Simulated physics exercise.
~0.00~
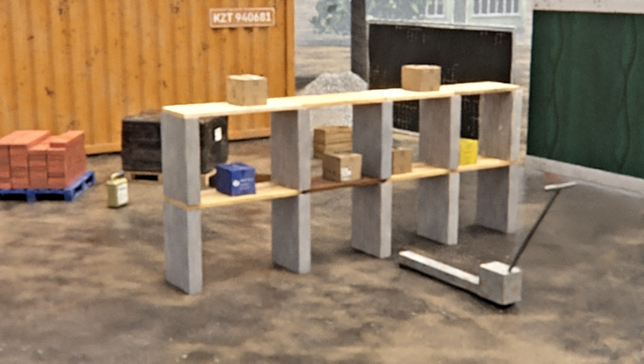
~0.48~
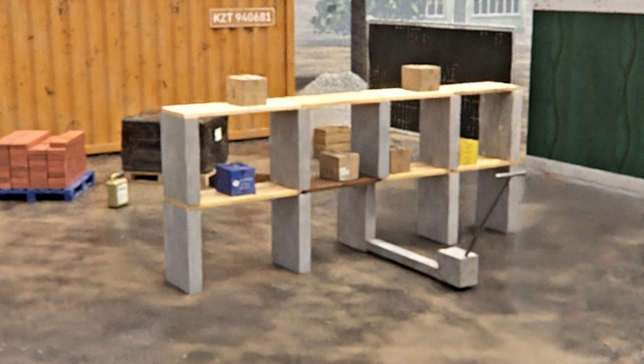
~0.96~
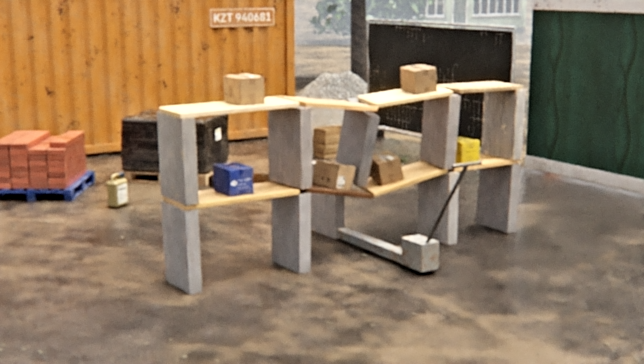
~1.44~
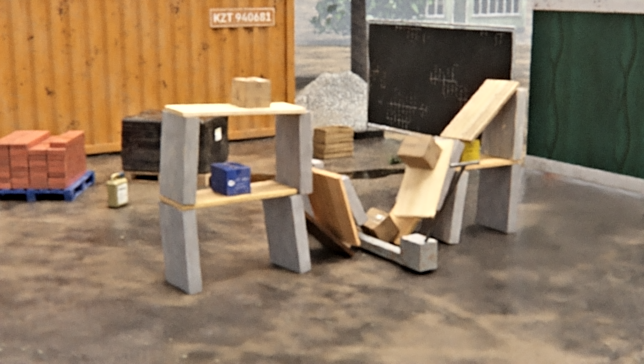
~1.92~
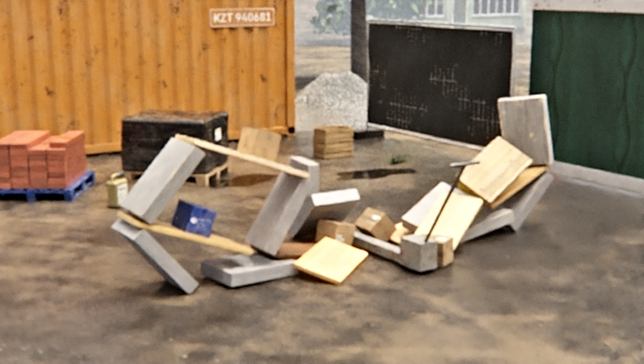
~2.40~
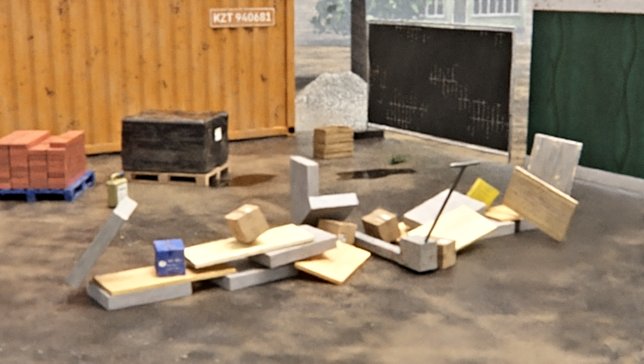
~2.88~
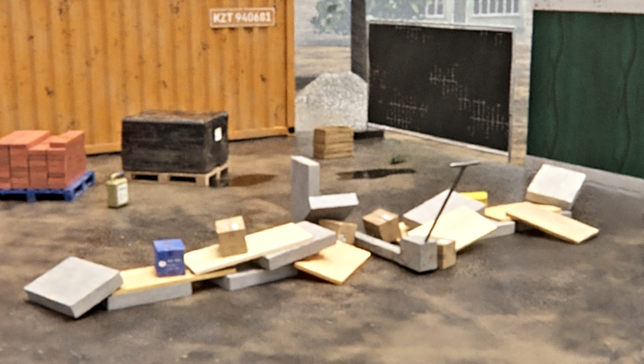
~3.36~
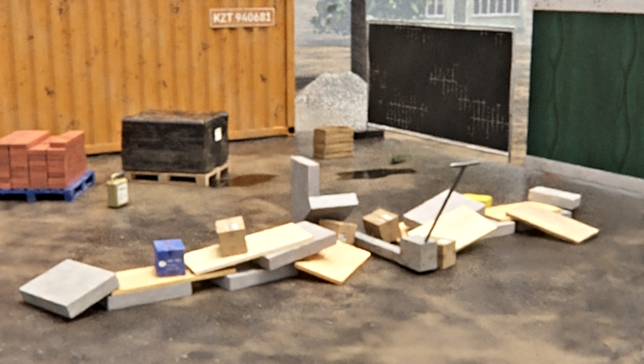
Floor jack sliding left into the base of a two-tier board rack, which buckles mid-span and collapses outward into scattered heaps.
